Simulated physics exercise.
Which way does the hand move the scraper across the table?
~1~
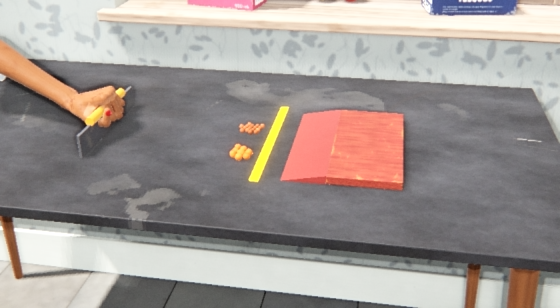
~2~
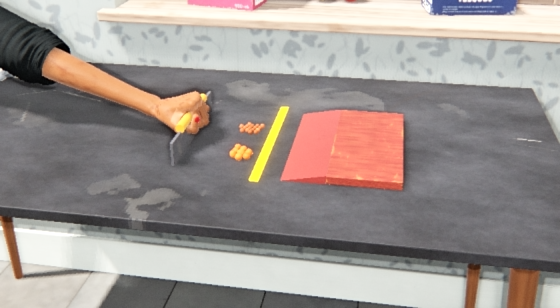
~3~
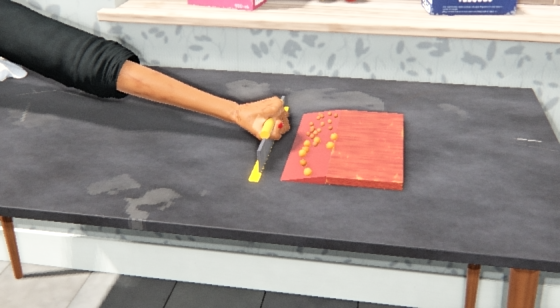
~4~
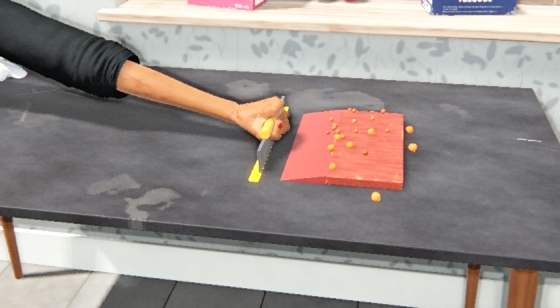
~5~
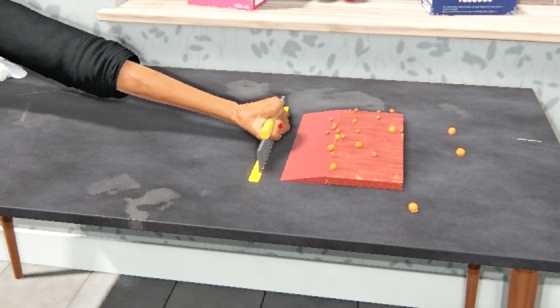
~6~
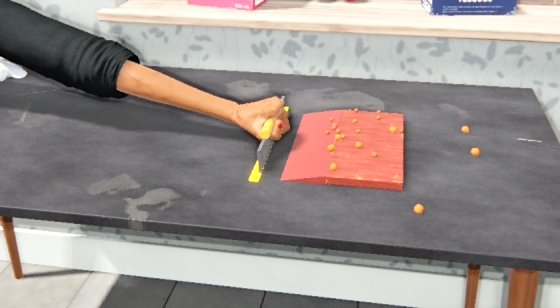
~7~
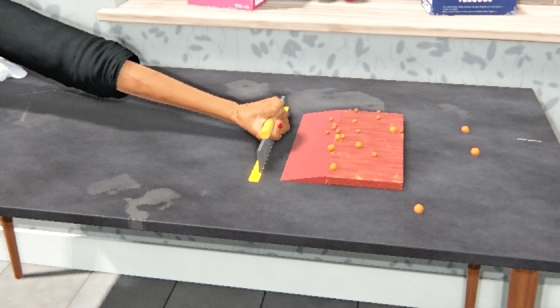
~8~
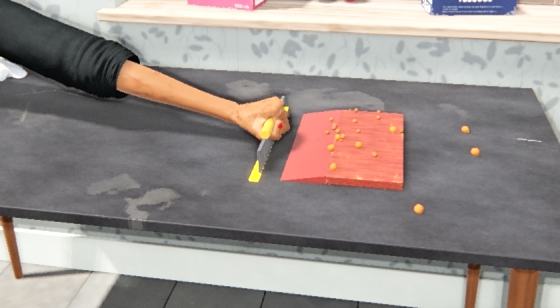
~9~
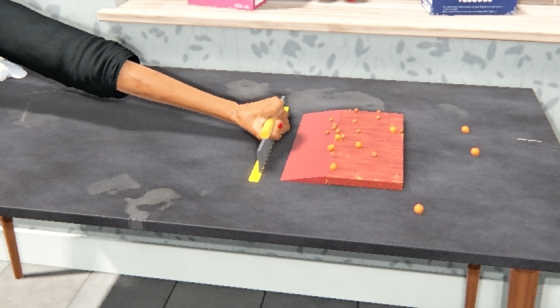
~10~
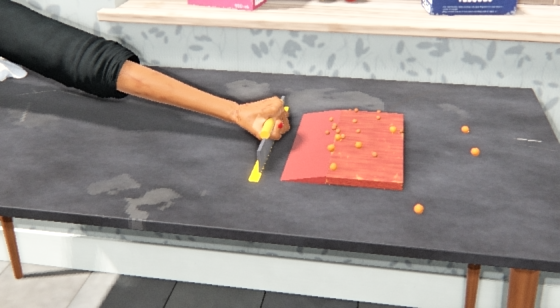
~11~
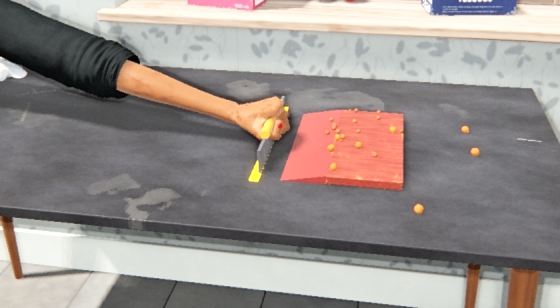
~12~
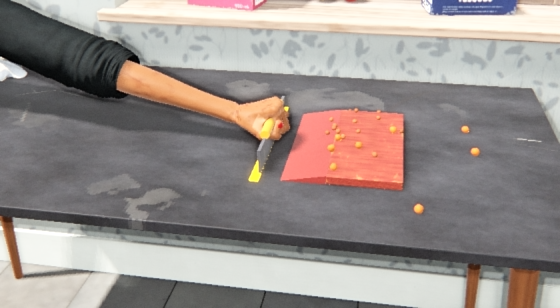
The hand moves the scraper to the right, towards the yellow tape and the red ramp.
